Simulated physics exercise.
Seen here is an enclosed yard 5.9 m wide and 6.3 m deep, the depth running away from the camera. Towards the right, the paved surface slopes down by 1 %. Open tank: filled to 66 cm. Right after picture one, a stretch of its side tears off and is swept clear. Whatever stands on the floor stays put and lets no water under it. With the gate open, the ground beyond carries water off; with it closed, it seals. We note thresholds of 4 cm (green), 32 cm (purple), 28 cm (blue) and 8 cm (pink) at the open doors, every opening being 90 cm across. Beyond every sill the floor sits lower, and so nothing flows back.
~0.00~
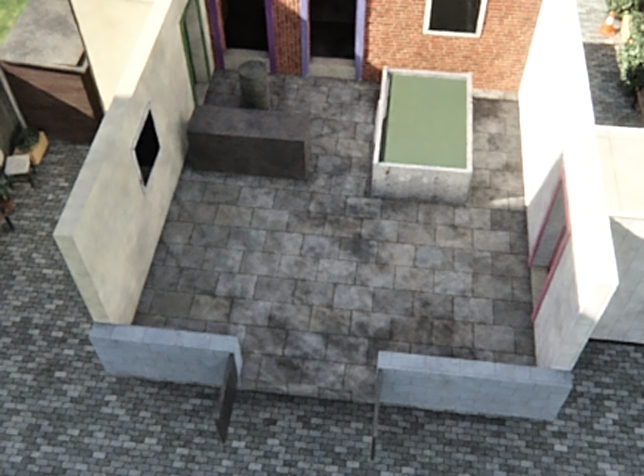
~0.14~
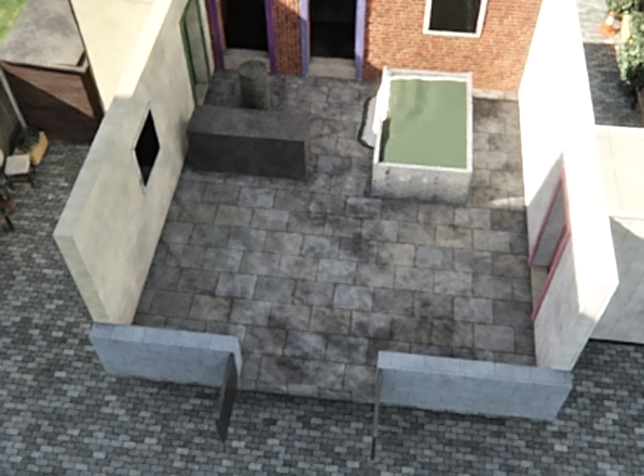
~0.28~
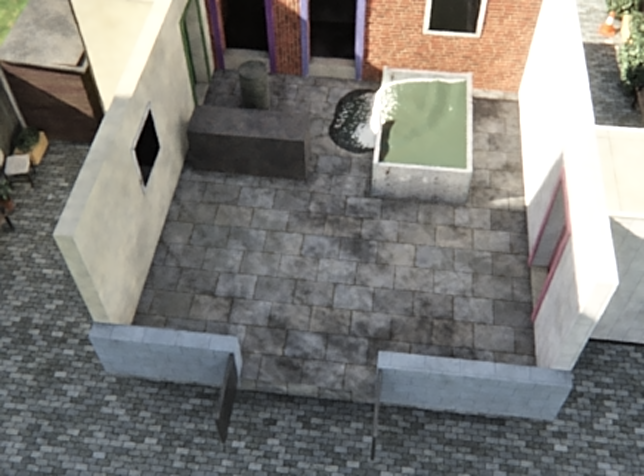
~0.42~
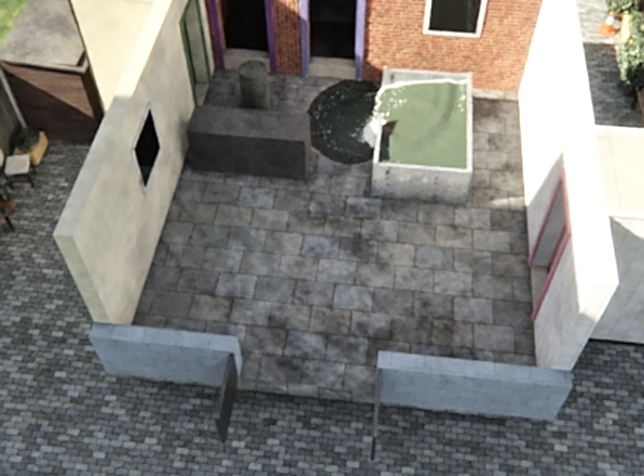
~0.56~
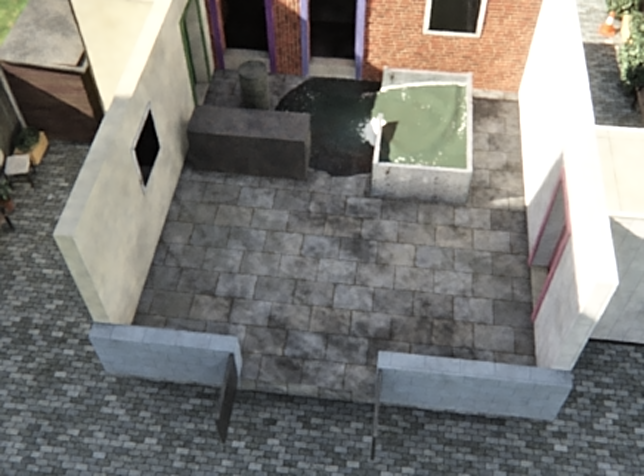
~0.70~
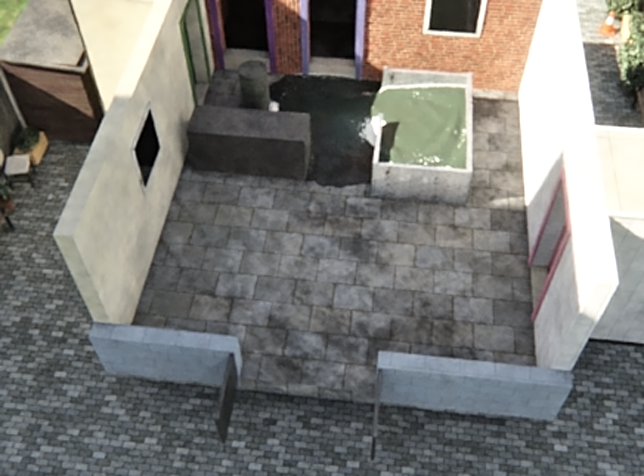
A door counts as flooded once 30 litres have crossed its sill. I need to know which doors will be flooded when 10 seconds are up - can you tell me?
The green door will not hold enough water back; the purple door will hold enough water back; the blue door will hold enough water back; the pink door will hold enough water back.
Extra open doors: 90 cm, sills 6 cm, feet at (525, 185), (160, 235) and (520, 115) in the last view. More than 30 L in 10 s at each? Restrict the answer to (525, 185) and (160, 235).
Door 1: Lower; door 2: Lower.
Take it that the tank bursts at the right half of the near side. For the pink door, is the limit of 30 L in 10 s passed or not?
Against that limit: Pink beyond it.
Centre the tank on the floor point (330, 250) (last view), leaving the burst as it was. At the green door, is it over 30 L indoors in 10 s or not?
After that, the green door ends up inside the limit.
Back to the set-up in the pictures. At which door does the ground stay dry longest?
The final one is the pink door.
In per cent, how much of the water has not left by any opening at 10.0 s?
Some 72 out of every hundred parts.
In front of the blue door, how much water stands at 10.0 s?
The depth there is around 9.0 cm.
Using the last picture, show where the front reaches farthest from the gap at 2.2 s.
Near (162, 232).
After 1.4 s water covers 20 % of the floor and is deepest (48 cm) near (213, 73); green door 4 cm at the sill, 3 L in, purple door 17 cm at the sill, 0 L in, blue door 28 cm at the sill, 0 L in, pink door not reached.
After 2.2 s water covers 25 % of the floor and is deepest (44 cm) near (213, 73); green door 30 cm at the sill, 55 L in, purple door 28 cm at the sill, 2 L in, blue door 21 cm at the sill, 0 L in, pink door not reached.
After 3.5 s water covers 35 % of the floor and is deepest (28 cm) near (195, 131); green door 23 cm at the sill, 256 L in, purple door 26 cm at the sill, 6 L in, blue door 14 cm at the sill, 0 L in, pink door not reached.
After 6.0 s water covers 50 % of the floor and is deepest (17 cm) near (282, 146); green door 13 cm at the sill, 452 L in, purple door 14 cm at the sill, 6 L in, blue door 16 cm at the sill, 0 L in, pink door not reached.
After 10.0 s water covers 80 % of the floor and is deepest (10 cm) near (513, 98); green door 8 cm at the sill, 546 L in, purple door 8 cm at the sill, 6 L in, blue door 9 cm at the sill, 0 L in, pink door 6 cm at the sill, 0 L in.
